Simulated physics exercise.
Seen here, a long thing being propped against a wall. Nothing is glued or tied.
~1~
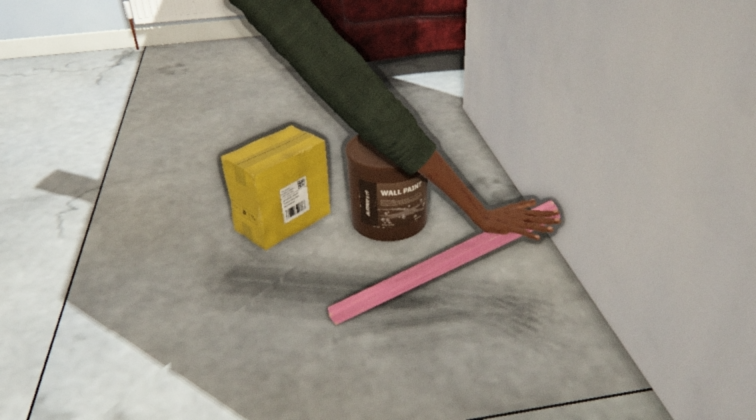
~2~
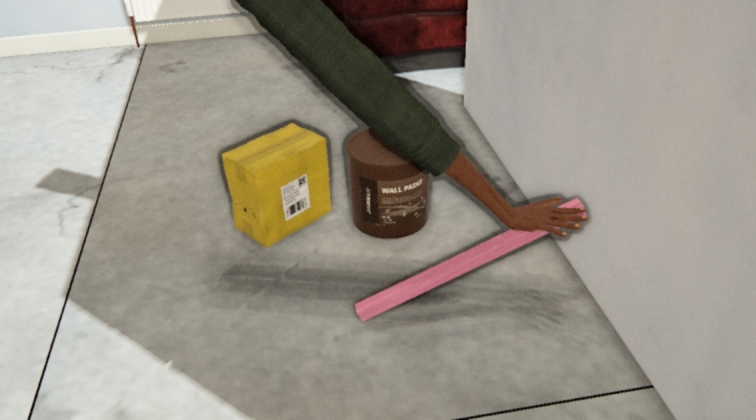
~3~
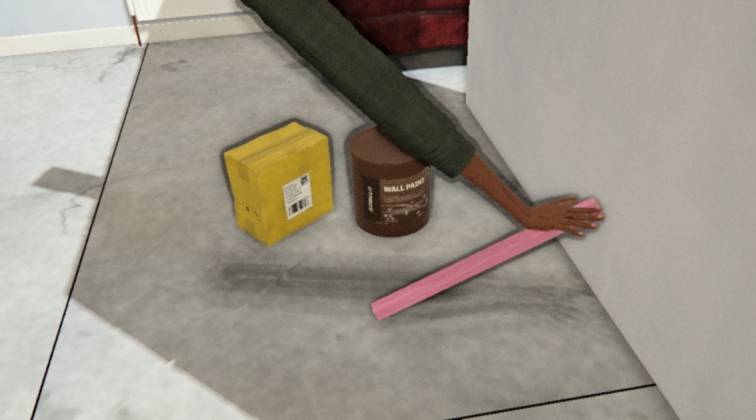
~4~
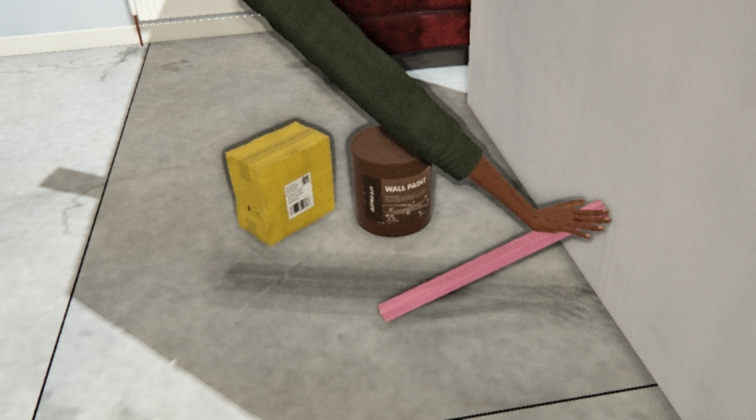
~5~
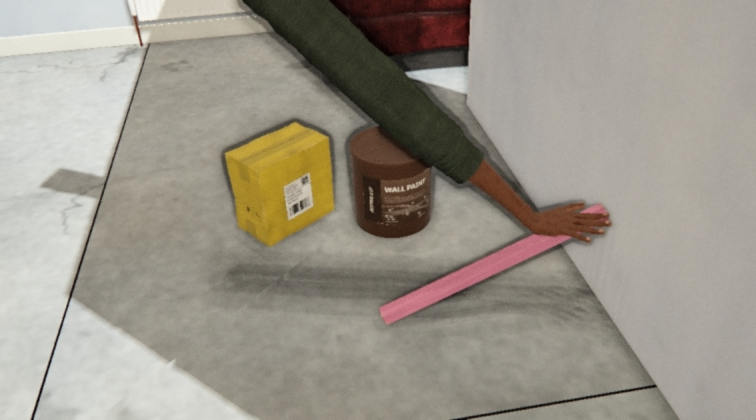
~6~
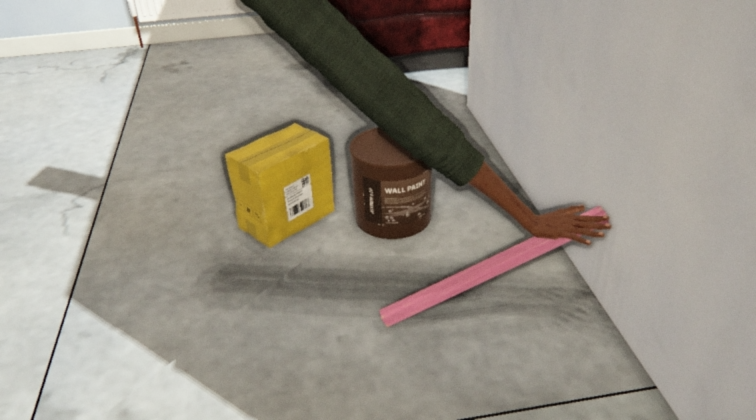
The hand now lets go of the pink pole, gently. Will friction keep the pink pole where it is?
Here the pole slips out.
Then, 0.30 s past the last view, pink pole leaning 12° more than when let go near (485, 287).
Then, 0.40 s past the last view, pink pole leaning 24° more than when let go near (482, 301).
Then, 0.90 s past the last view, pink pole leaning 23° more than when let go near (482, 304).
Finally, moved from the start, pink pole; the other 2 still in place. Final places as the last picture's camera would see them, pink pole near (482, 304). The pole gives way.
